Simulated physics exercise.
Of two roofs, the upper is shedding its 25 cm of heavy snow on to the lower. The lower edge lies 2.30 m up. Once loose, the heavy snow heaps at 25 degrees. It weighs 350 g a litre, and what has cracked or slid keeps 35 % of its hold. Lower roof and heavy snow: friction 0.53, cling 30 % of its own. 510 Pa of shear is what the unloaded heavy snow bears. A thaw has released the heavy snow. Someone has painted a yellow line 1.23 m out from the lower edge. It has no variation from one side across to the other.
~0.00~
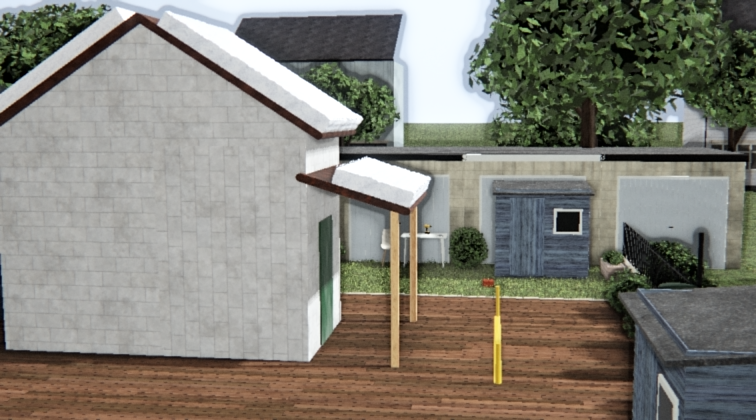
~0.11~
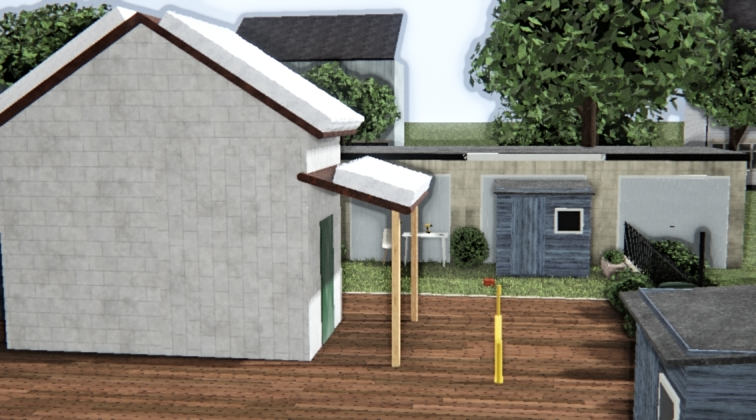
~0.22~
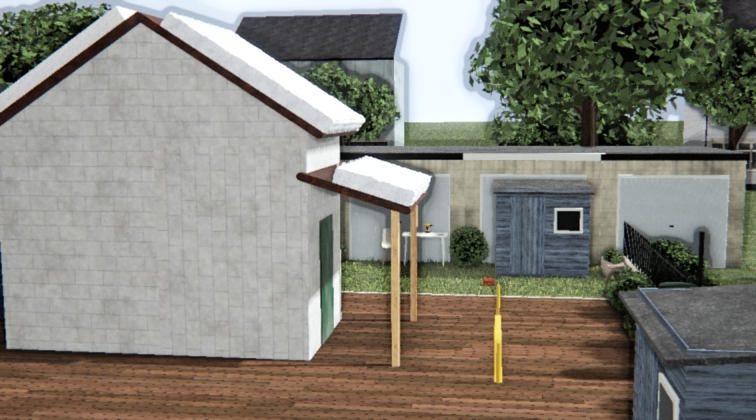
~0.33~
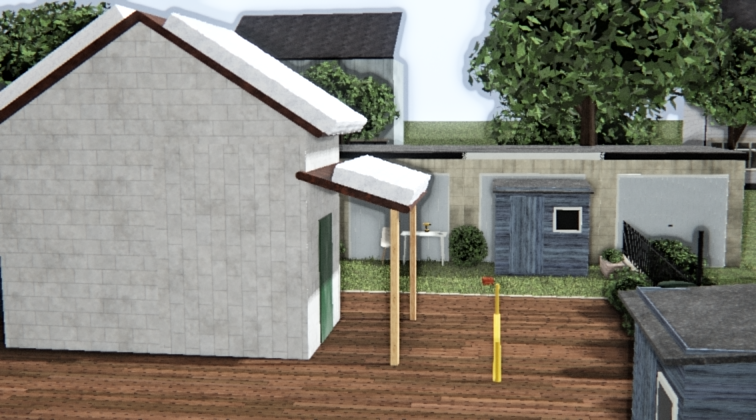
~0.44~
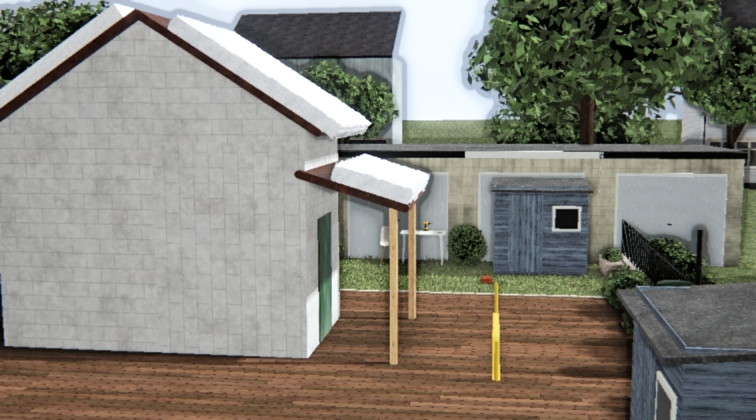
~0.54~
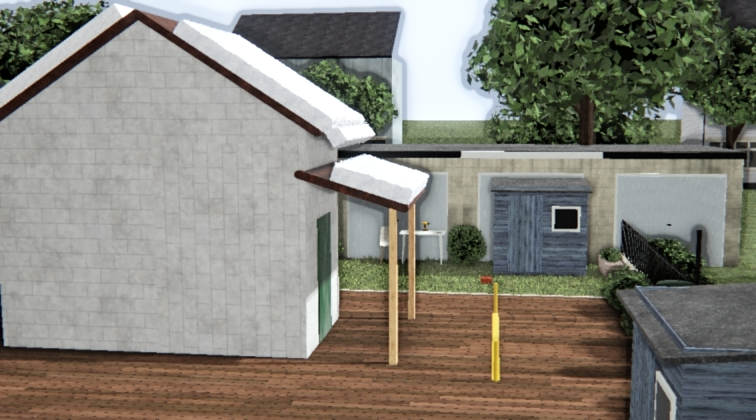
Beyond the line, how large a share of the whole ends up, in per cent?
Roughly 36 per cent.
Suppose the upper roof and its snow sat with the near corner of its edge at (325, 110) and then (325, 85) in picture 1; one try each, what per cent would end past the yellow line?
In turn about 50 %, 50 %.
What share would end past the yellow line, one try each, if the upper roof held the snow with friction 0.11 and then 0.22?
It would be 55 % the first time and 50 % the second.
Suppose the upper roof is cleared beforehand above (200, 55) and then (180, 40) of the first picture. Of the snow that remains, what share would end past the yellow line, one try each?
First try 20 per cent, second try 30 per cent.
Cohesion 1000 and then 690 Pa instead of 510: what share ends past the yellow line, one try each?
12 in a hundred, followed by 25 in a hundred.
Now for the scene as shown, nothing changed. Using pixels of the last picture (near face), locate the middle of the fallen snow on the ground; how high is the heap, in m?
It sits close to (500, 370), some 0.3 m high.
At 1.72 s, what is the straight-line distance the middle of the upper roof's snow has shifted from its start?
2.6 m.
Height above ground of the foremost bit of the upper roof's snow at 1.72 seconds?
Somewhere around 1.8 metres, I'd say.
By 1.08 s, none is below the lower edge and 0 % is past the line.
By 1.72 s, 6 % is below the lower edge and 0 % is past the line.
By 2.36 s, 57 % is below the lower edge and 18 % is past the line.
By 3.00 s, 70 % is below the lower edge and 36 % is past the line.
By 4.00 s, at the end, 70 % is below the lower edge and 36 % is past the line.
